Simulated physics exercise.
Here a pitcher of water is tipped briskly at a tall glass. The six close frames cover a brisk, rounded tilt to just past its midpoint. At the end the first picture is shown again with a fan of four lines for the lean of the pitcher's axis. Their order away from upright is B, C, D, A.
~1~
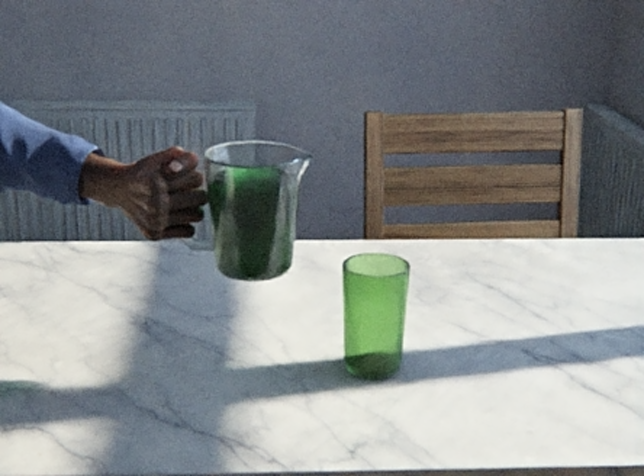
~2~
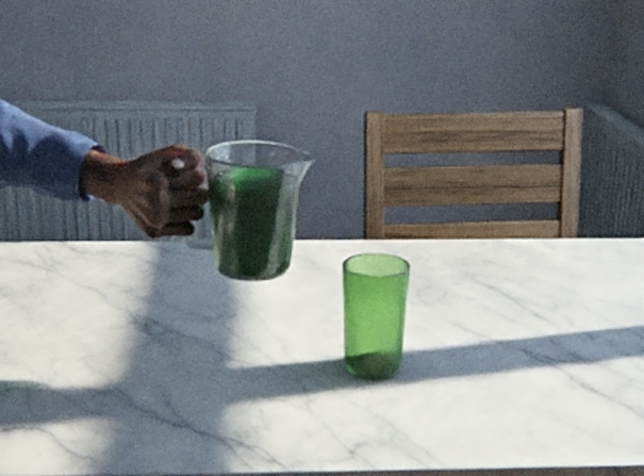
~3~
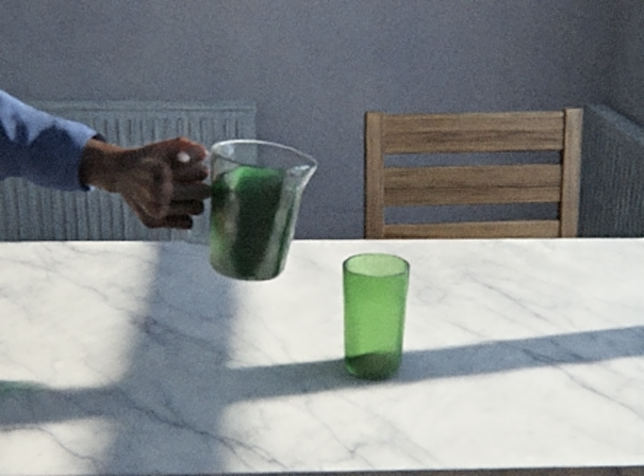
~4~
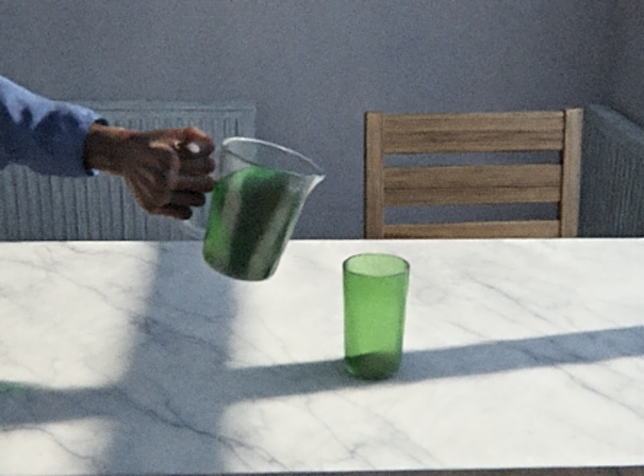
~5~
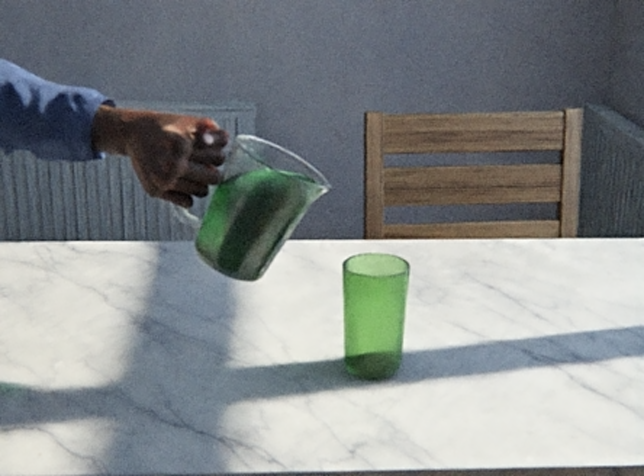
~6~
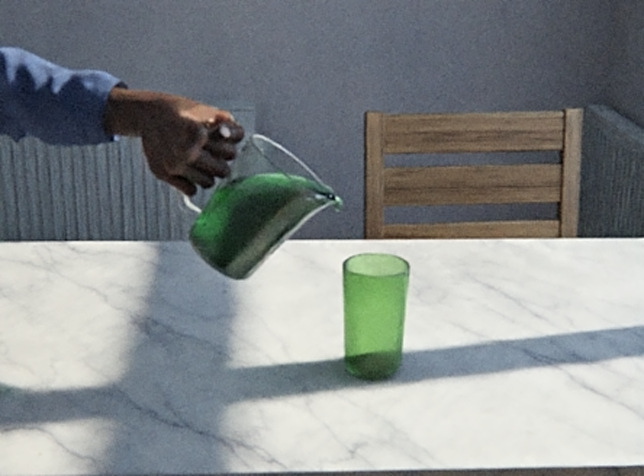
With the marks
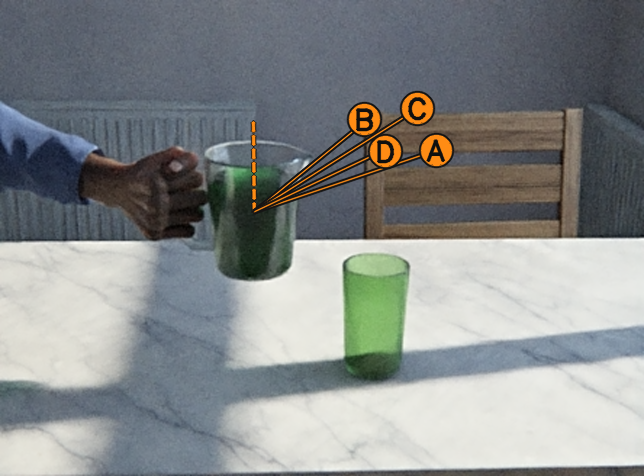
A hand tilts a clear pitcher rightward until green liquid just passes its lip.
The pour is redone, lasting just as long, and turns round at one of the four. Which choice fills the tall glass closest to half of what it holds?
Tilt C does it best.
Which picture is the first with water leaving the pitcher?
In picture 6.
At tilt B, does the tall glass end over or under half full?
Under.
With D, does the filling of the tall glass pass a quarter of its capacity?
Yes, it does.
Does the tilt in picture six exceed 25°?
Yes.
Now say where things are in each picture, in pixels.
Upright, lip at (311, 156); rim of the tall glass round (376, 264); nothing has left yet.
Upright, lip at (313, 158); nothing has left yet.
Tipped about 7°, lip at (318, 164); nothing has left yet.
Tipped about 16°, lip at (324, 174); nothing has left yet.
Tipped about 26°, lip at (330, 187); nothing has left yet.
Tipped about 37°, lip at (333, 201); water is over the lip, down to (338, 207).
On the marked copy, A at (420, 155); B at (352, 131); C at (403, 117); D at (369, 157).
Choosing A, the tall glass ends with about 86 % of what it can hold.
Choosing B, the tall glass ends with about 33 % of what it can hold.
Choosing C, the tall glass ends with about 48 % of what it can hold.
Choosing D, the tall glass ends with about 67 % of what it can hold.
